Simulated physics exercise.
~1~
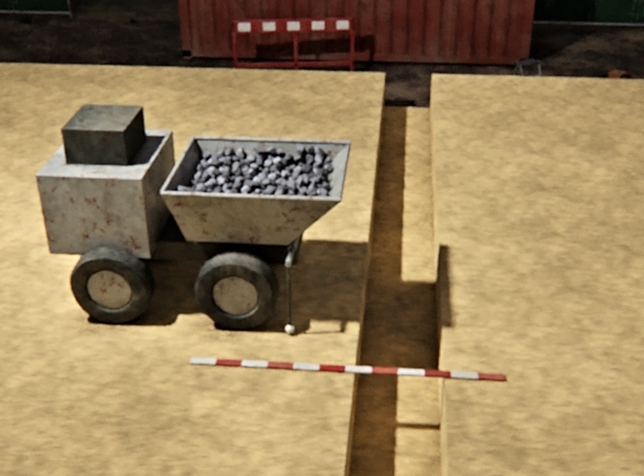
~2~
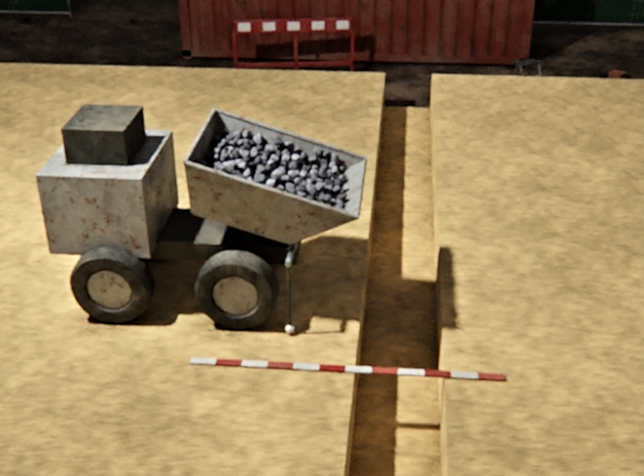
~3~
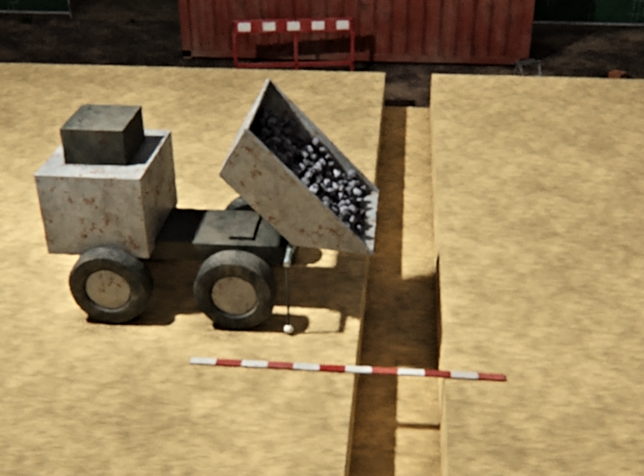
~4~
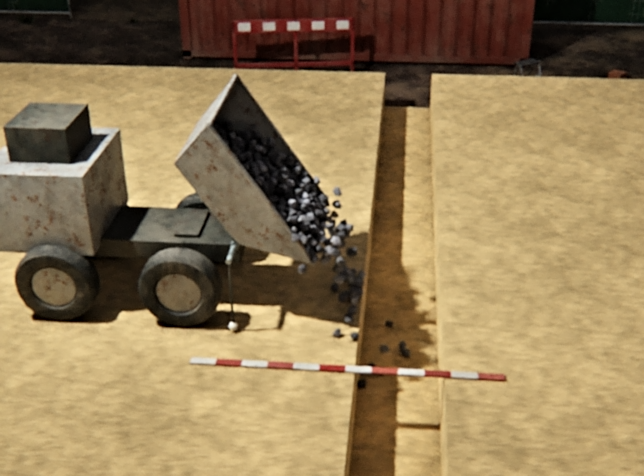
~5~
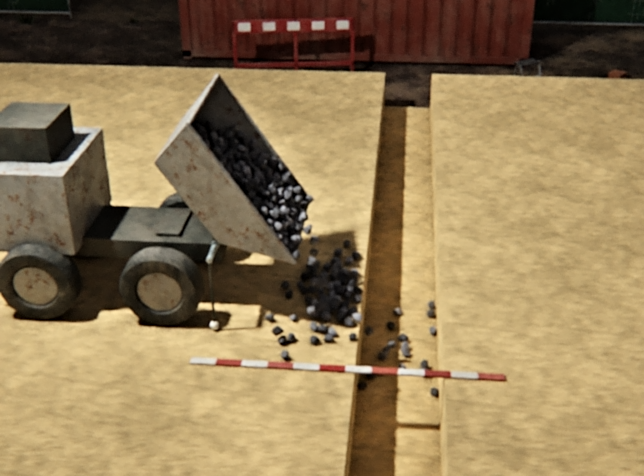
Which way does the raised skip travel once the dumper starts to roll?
The skip travels to the left, carried along as the dumper draws back from the trench.
